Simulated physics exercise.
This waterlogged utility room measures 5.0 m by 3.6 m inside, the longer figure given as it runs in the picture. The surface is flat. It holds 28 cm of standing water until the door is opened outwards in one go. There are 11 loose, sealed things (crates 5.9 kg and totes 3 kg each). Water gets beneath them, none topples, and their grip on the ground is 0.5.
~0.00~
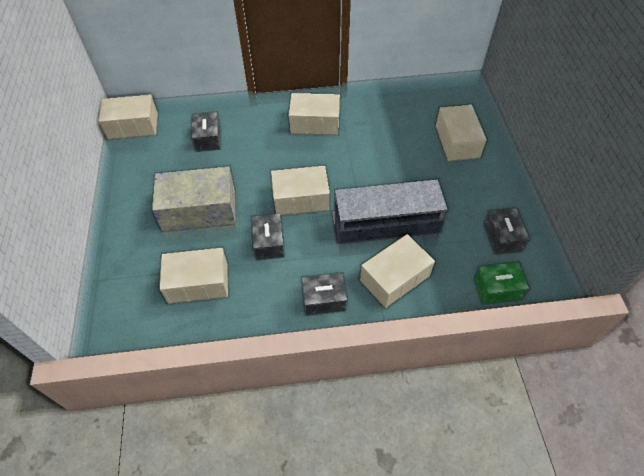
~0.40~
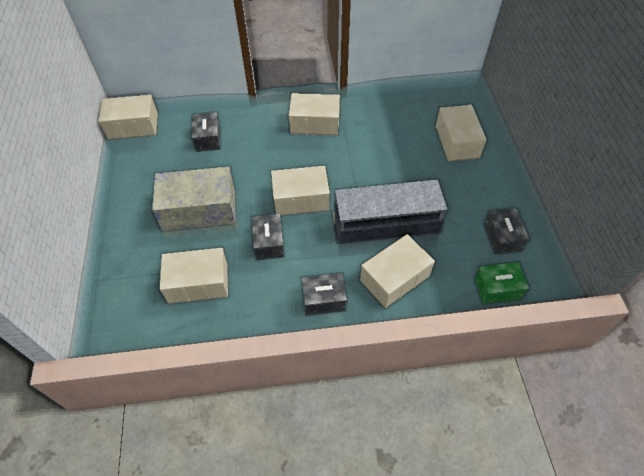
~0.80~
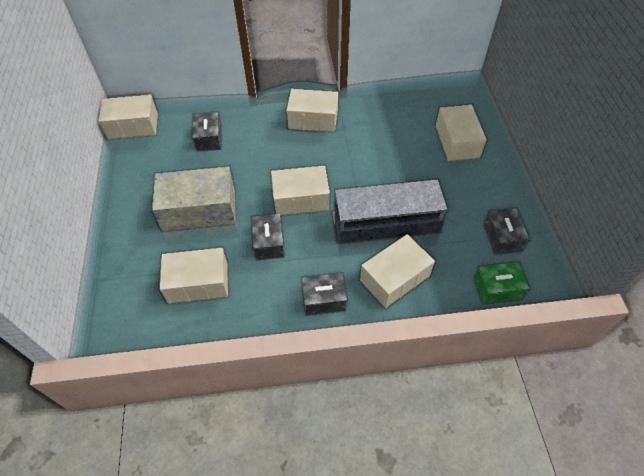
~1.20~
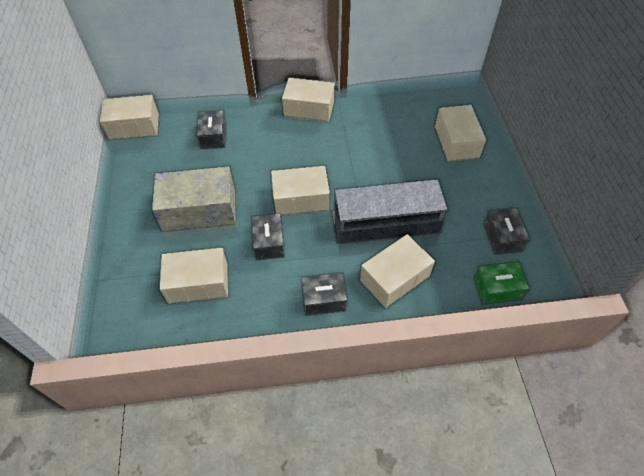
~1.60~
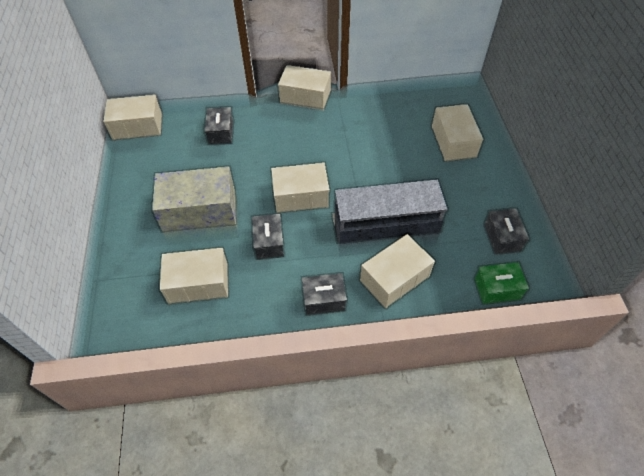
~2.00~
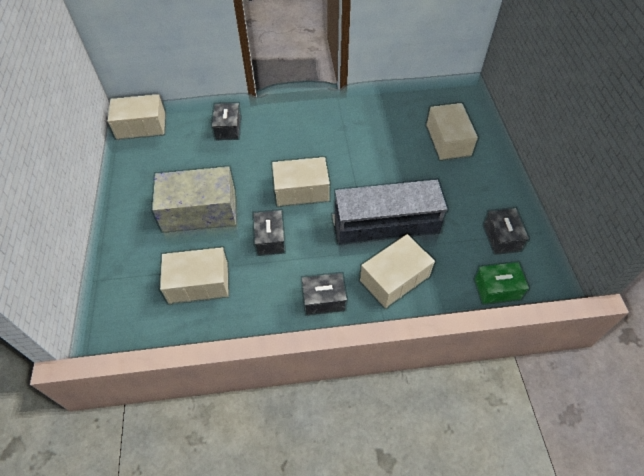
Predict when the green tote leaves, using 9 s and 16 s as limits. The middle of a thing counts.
It leaves after the second time or never.
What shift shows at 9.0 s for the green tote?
Roughly 30 cm by then.
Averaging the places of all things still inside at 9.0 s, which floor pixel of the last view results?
Near (338, 206).
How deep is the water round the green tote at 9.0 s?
Roughly 19 cm.
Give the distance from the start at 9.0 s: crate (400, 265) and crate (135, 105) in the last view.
In that order: 10 cm, 80 cm.
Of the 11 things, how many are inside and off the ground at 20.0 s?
I count 5.
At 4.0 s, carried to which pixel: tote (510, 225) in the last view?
Near (498, 202).
After 4.0 s the green tote is near (502, 271), 0.1 m from its start, afloat; 1 of 11 are out; 10 afloat.
After 9.0 s the green tote is near (506, 260), 0.3 m from its start, afloat; 3 of 11 are out; 8 afloat.
After 16.0 s the green tote is near (504, 233), 0.6 m from its start, afloat; 6 of 11 are out; 5 afloat.
After 20.0 s the green tote is near (499, 211), 0.9 m from its start, afloat; 6 of 11 are out; 5 afloat.
